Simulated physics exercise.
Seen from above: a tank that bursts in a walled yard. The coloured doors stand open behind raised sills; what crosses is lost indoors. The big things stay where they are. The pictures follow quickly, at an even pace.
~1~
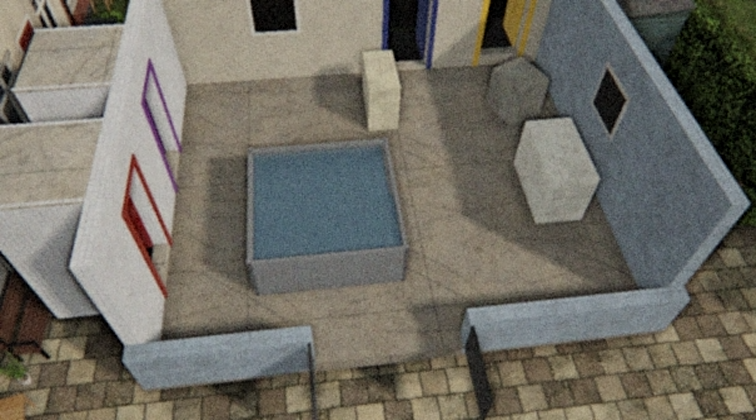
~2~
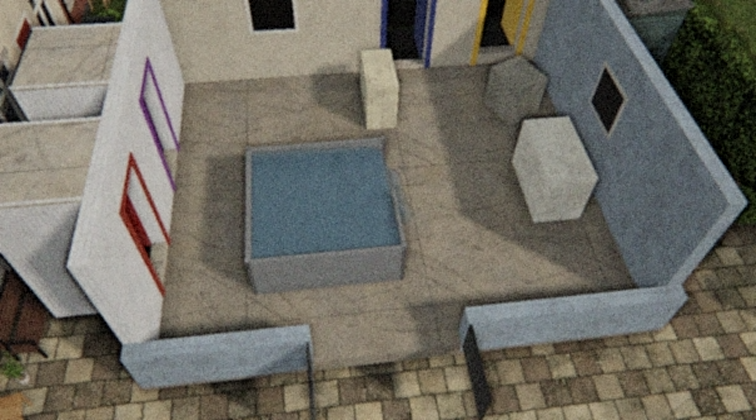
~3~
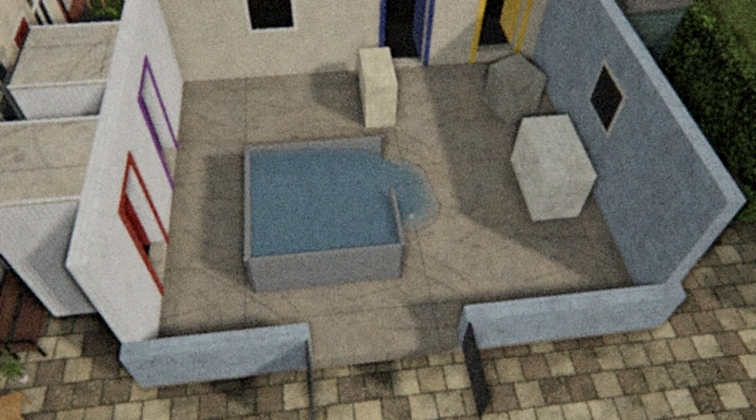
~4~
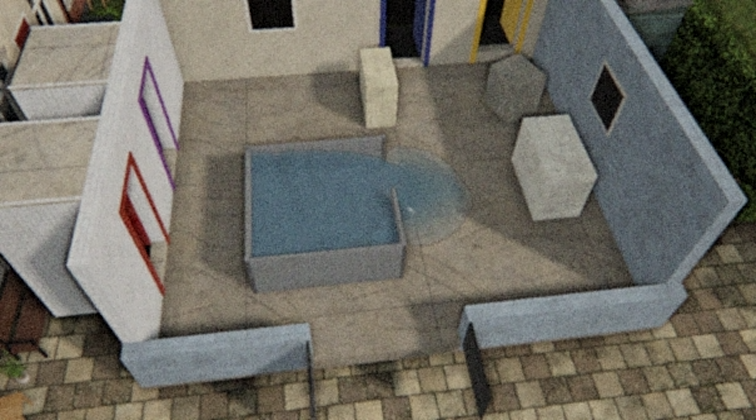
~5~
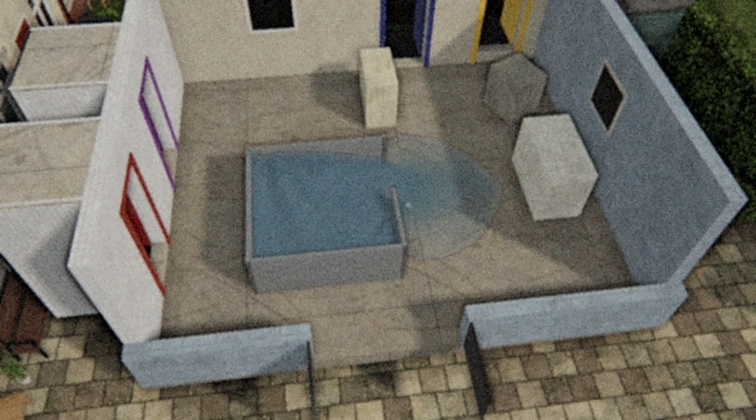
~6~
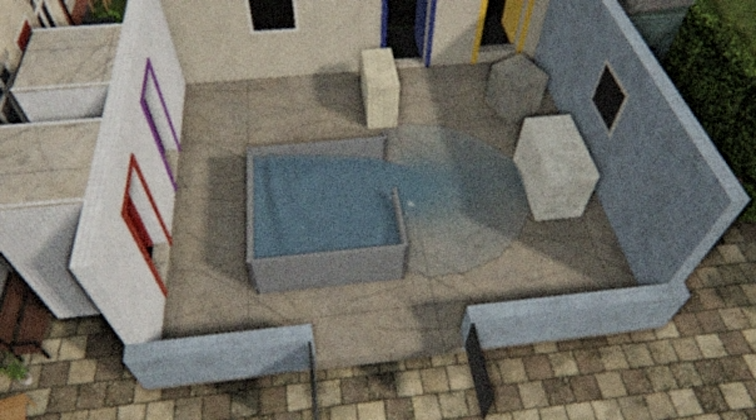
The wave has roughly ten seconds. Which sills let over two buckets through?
One by one: The yellow door holds within the limit; the purple door holds within the limit; the blue door floods; the red door holds within the limit.
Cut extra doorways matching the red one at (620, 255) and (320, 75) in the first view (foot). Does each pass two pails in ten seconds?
One after the other: Floods, keeps below it.
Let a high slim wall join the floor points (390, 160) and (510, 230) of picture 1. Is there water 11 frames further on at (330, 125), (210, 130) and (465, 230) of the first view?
In that order: Awash, clear, covered.
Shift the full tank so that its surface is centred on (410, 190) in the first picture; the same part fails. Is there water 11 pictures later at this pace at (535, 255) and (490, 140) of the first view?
As listed: Wet, covered.
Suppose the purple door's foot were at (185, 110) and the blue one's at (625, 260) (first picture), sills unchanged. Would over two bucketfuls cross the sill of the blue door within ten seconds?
Then: Blue floods.
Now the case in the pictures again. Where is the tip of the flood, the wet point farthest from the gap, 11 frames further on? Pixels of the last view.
I would point to (534, 62).
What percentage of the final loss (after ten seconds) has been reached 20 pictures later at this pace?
About 0 per cent.
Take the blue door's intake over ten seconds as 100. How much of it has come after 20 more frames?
Near 0 in a hundred.
A moment on, water covers 30 % of the floor; the yellow door not reached, the purple door not reached, the blue door not reached, the red door not reached.
Next, water covers 40 % of the floor; the yellow door wet at the sill, nothing in, the purple door not reached, the blue door not reached, the red door not reached.
Then, water covers 50 % of the floor; the yellow door wet at the sill, nothing in, the purple door not reached, the blue door under two buckets in, the red door not reached.
Later, water covers 75 % of the floor; the yellow door wet at the sill, nothing in, the purple door not reached, the blue door over two buckets in, the red door not reached.
In the end, water covers 95 % of the floor; the yellow door wet at the sill, nothing in, the purple door wet at the sill, nothing in, the blue door far over two buckets in, the red door wet at the sill, nothing in.
